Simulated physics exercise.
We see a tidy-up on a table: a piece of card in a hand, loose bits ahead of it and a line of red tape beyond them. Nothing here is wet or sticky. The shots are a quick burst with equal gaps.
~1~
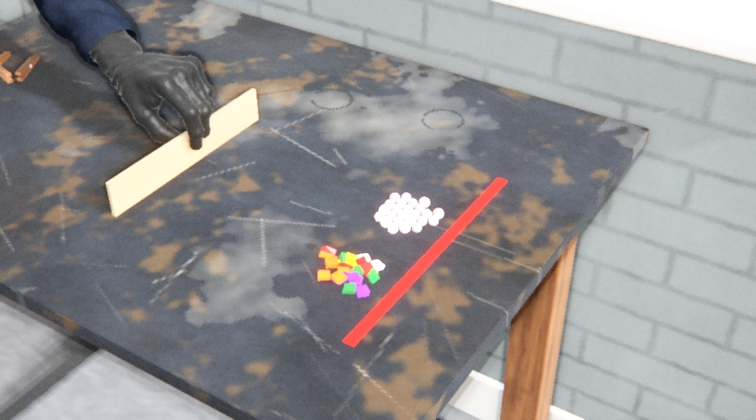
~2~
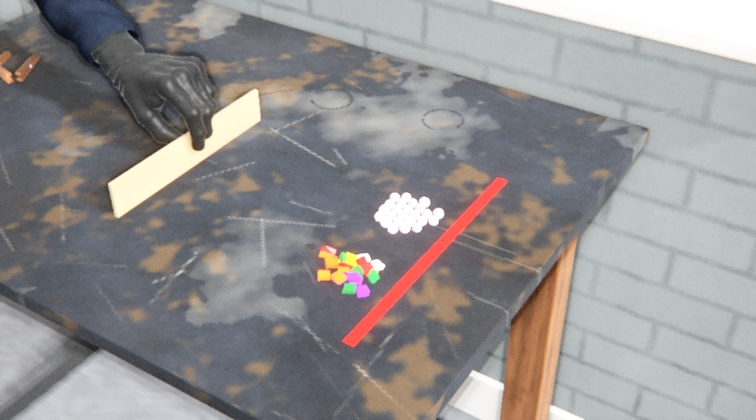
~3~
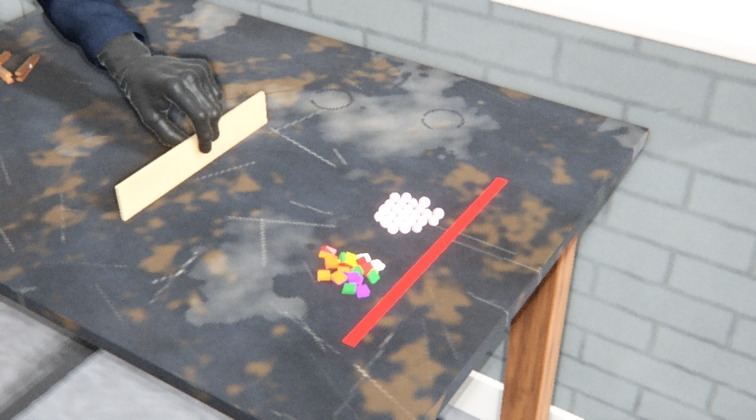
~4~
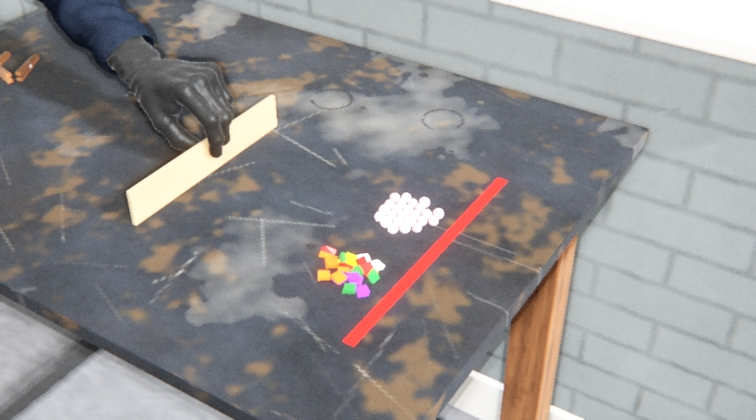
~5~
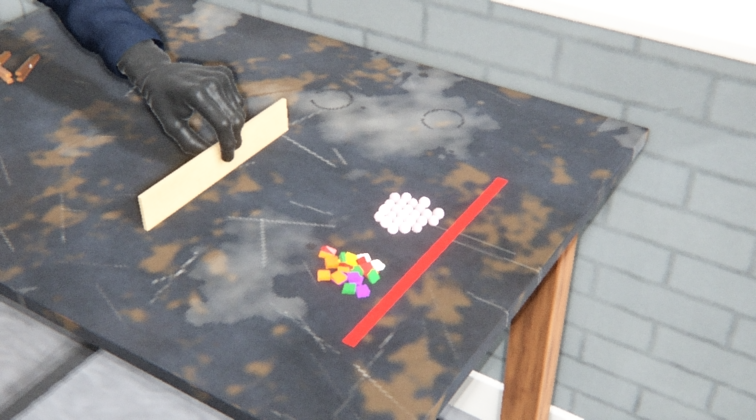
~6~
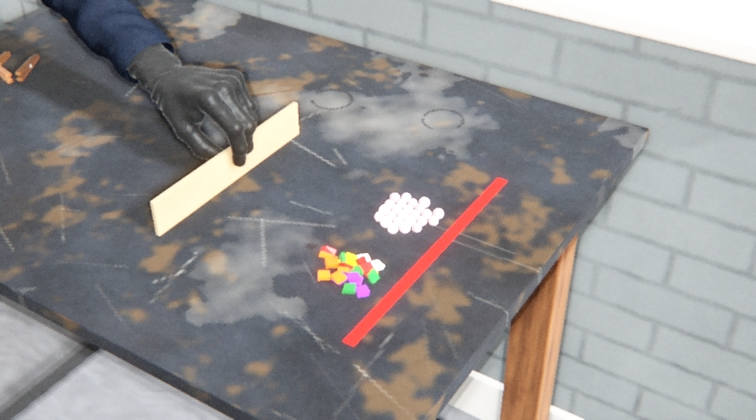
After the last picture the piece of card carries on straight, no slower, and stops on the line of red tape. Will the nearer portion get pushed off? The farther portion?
Nearer portion: It remains up there. Farther portion: It partly drops off.
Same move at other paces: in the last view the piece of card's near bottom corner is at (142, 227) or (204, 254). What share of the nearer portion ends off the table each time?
Roughly 0 per cent, and 0 per cent.
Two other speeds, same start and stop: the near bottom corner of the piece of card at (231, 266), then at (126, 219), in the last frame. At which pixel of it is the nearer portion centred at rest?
At about (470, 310), and at (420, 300).
Then, 0.48 s after the last picture, piece of card still moving, near (332, 186); nearer portion all on the table, its front near (362, 291); farther portion all on the table, its front near (433, 221).
Then, 0.98 s after the last picture, piece of card stopped at the red tape; nearer portion all on the table, its front near (446, 307); farther portion all on the table, its front near (473, 272).
Then, 1.26 s after the last picture, piece of card stopped at the red tape; nearer portion all on the table, its front near (446, 307); farther portion all on the table, its front near (517, 310).
At rest, piece of card stopped at the red tape; nearer portion all on the table, its front near (446, 307); farther portion all over the edge.
